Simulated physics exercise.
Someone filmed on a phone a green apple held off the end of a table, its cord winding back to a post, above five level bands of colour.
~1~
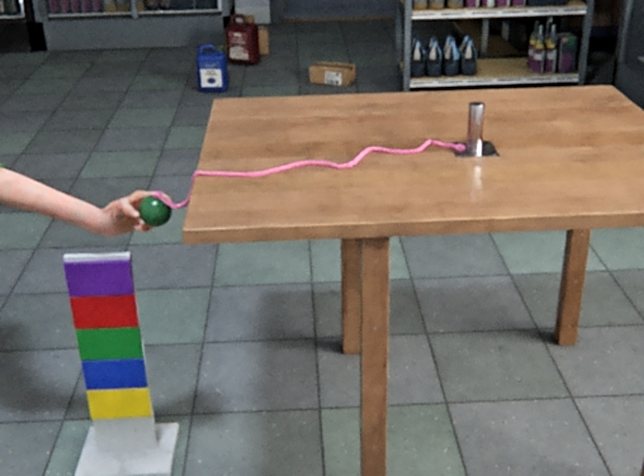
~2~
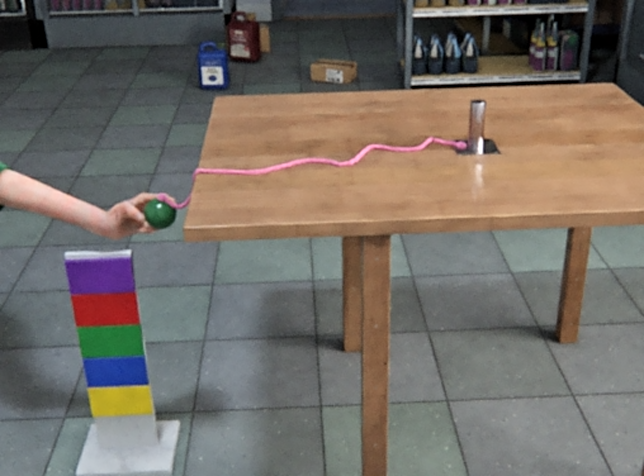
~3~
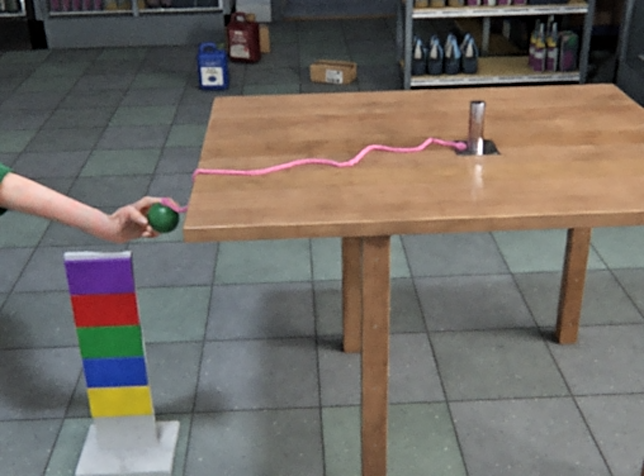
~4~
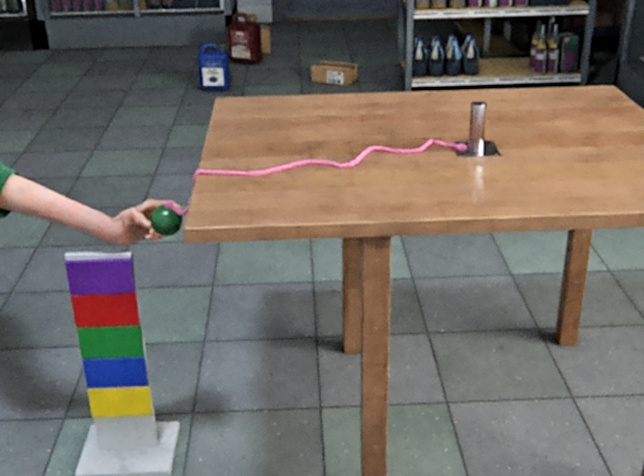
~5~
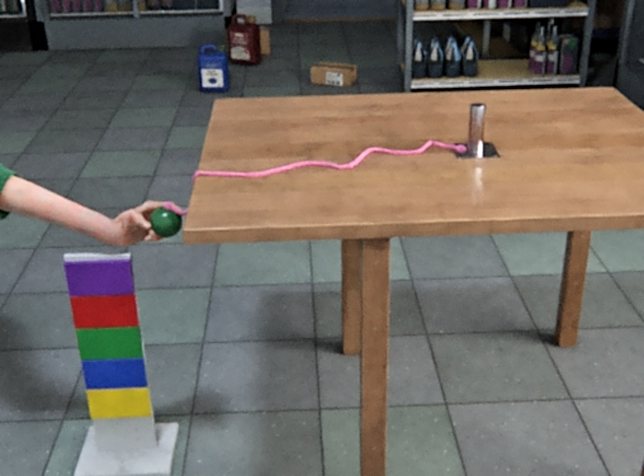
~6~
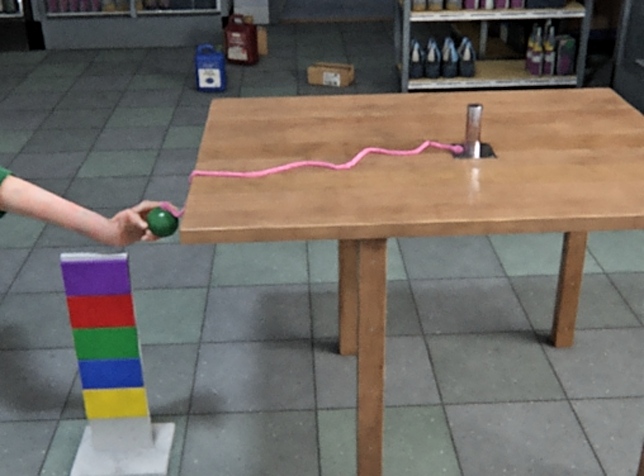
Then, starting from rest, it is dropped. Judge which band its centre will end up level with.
I would say red.
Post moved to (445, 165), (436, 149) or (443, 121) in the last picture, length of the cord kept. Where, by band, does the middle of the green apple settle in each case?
Taking each post in turn, it's green, then green, then red.
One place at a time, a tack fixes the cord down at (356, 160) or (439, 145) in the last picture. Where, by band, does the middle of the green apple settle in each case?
Purple, then red.
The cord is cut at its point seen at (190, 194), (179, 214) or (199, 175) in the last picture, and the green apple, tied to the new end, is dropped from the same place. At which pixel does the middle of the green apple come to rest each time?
Case by case: Close to (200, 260), (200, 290) and (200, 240).
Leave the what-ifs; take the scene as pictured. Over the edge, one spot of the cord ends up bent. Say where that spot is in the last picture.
That spot is around (264, 173).
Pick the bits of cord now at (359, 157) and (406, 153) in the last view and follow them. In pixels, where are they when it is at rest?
The first ends at (319, 159) and the second at (379, 155).
Early on, apple near (174, 300); level with red.
Midway, apple near (229, 297); level with red.
Near the end, apple near (198, 307); level with red.
Finally, apple near (204, 307); level with red. The red one.
